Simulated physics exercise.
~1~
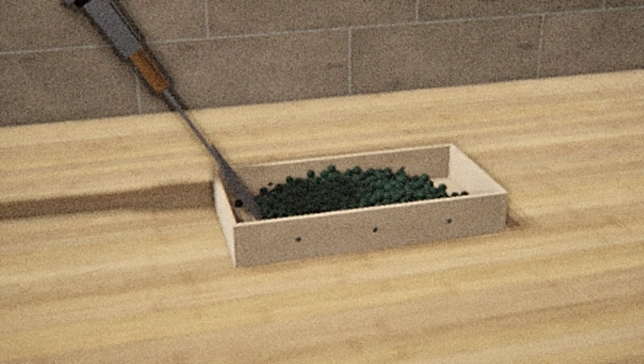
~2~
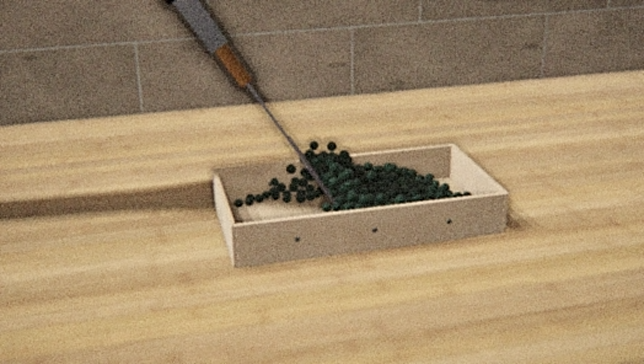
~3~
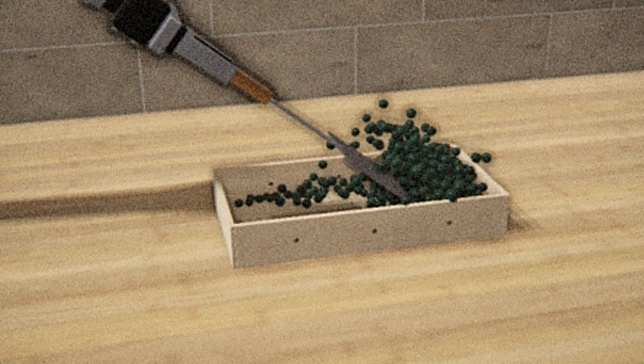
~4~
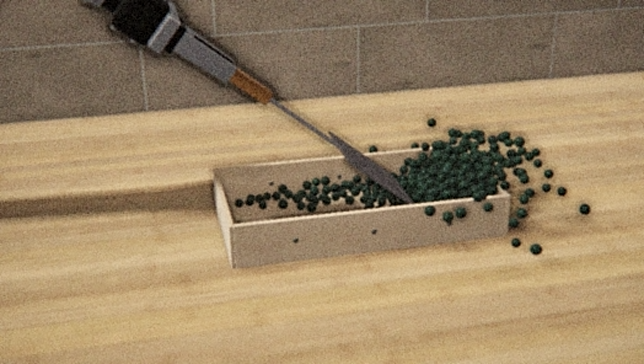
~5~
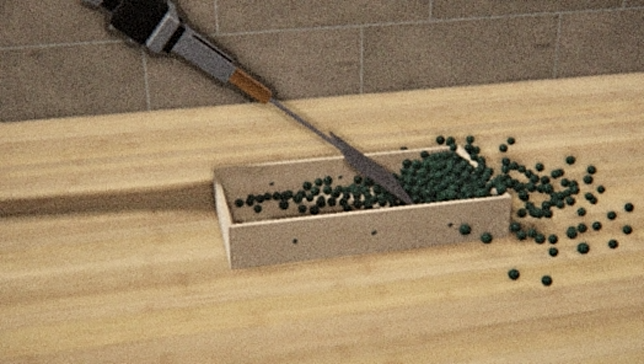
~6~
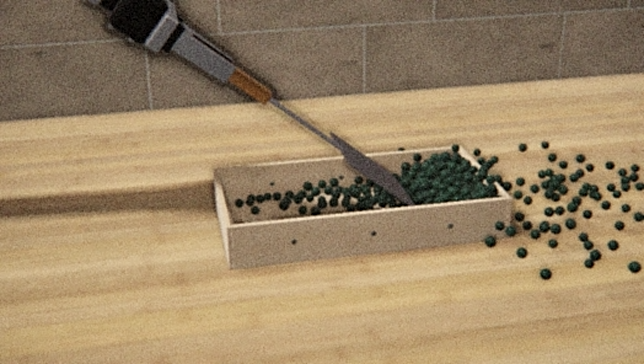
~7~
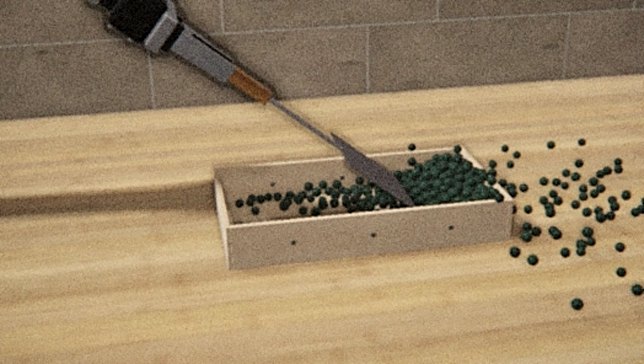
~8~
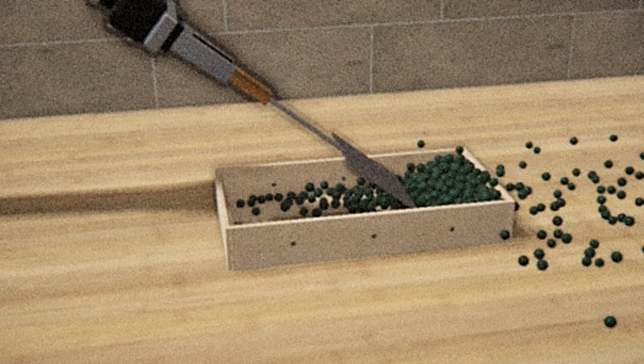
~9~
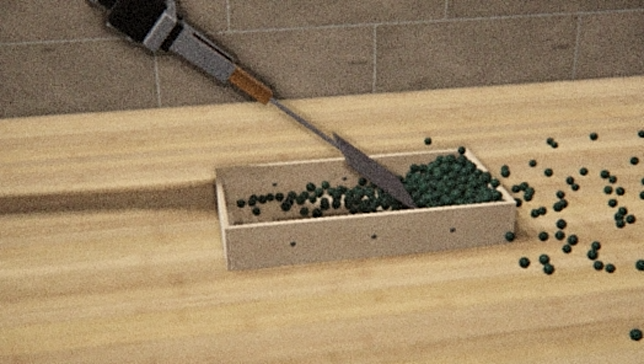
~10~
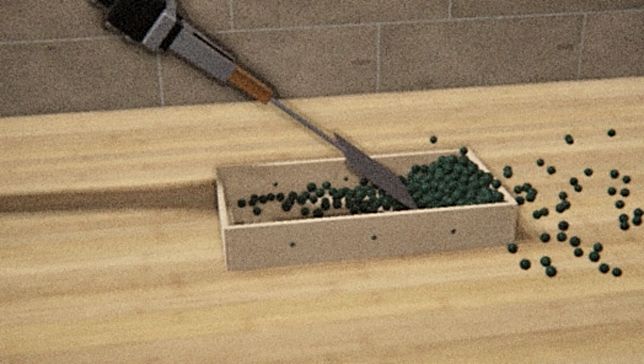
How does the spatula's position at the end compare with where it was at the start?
At the start the spatula's blade is at the left end of the tray. By the end it is farther right, past the middle of the tray and up against the heap of beads.
